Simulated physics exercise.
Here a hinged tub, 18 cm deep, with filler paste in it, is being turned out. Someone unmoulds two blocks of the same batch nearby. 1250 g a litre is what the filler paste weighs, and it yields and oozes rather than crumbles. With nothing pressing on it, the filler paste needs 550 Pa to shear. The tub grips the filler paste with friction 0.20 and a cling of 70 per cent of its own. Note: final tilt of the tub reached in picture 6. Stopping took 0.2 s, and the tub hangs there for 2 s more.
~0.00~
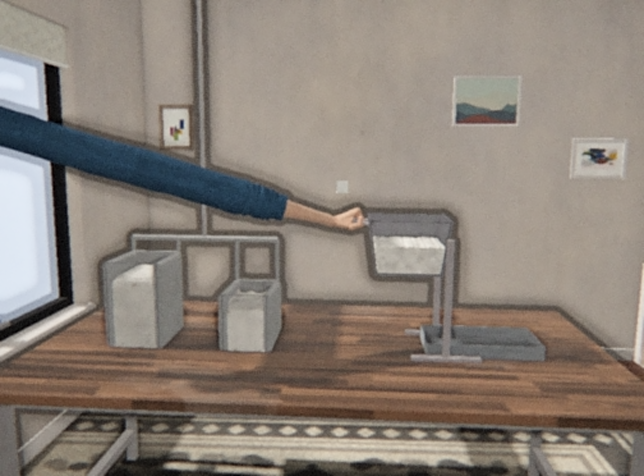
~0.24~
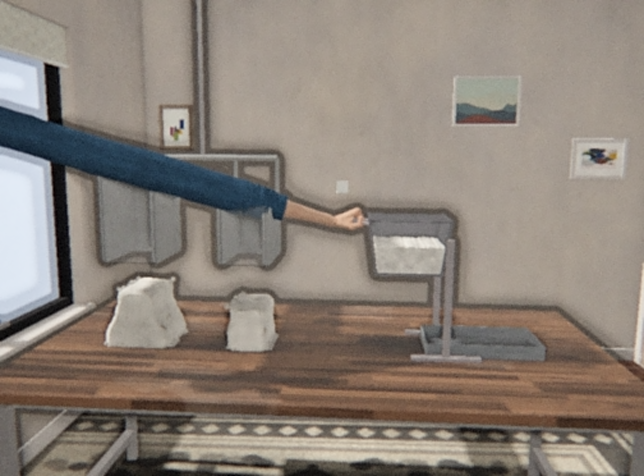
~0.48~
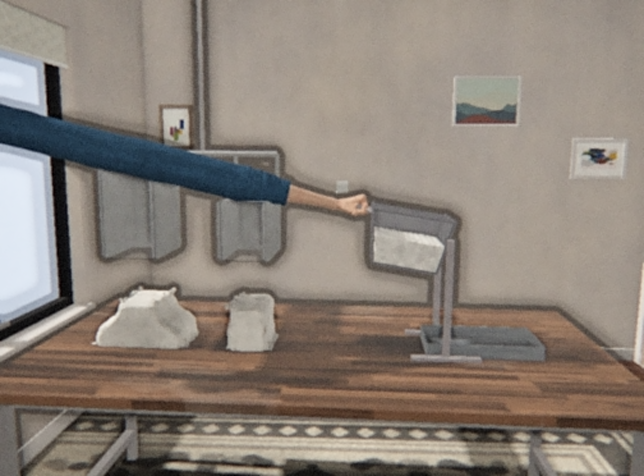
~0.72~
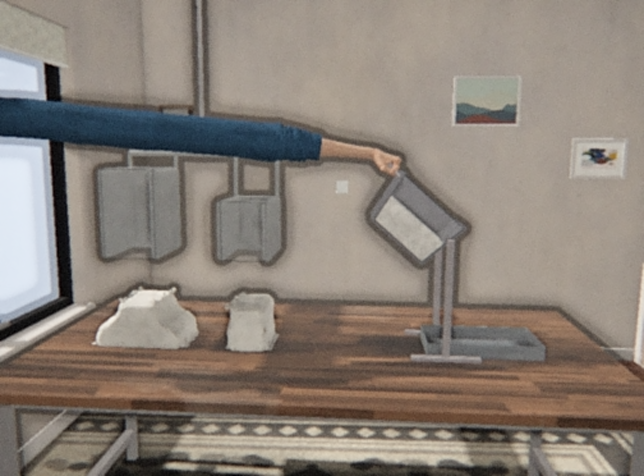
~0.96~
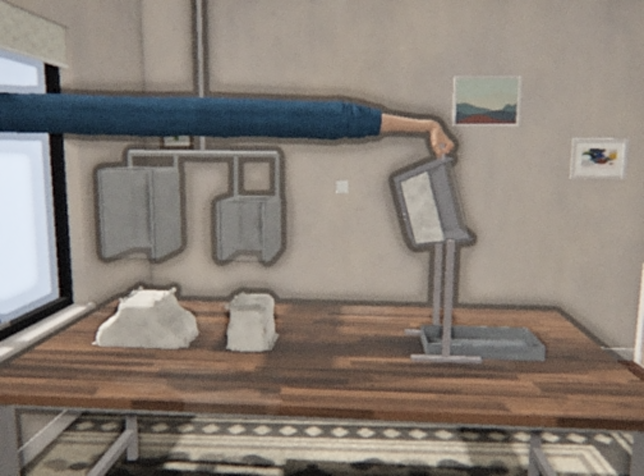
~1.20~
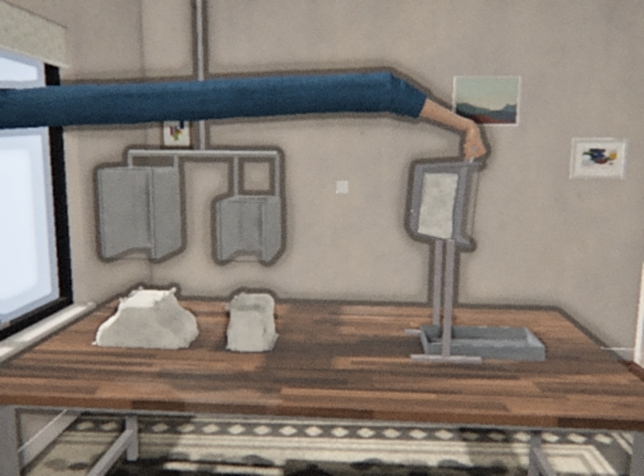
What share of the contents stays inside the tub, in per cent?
About 50 per cent.
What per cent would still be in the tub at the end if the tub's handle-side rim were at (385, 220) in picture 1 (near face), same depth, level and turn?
Some 100 percent would still be in the tub at the end.
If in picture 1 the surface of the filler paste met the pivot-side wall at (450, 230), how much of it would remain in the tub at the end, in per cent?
That gives some 0 %.
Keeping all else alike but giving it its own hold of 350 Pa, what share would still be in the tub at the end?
It would come to about 35 %.
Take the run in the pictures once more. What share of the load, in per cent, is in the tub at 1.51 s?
It's something like 65 % of the original load.
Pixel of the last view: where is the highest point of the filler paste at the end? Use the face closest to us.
Somewhere near (446, 216) in the last view.
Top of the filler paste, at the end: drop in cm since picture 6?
The top ends up some 14 cm below its level in the last picture.
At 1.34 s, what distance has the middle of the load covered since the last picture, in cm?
About 5 cm.
After 1.34 s, the tub is at 94 degrees and holds 100 %.
After 1.51 s, the tub is at 94 degrees and holds 67 %.
After 1.68 s, the tub is at 94 degrees and holds 51 %.
After 1.85 s, the tub is at 94 degrees and holds 50 %.
After 3.20 s, the tub is at 94 degrees and holds 50 %.
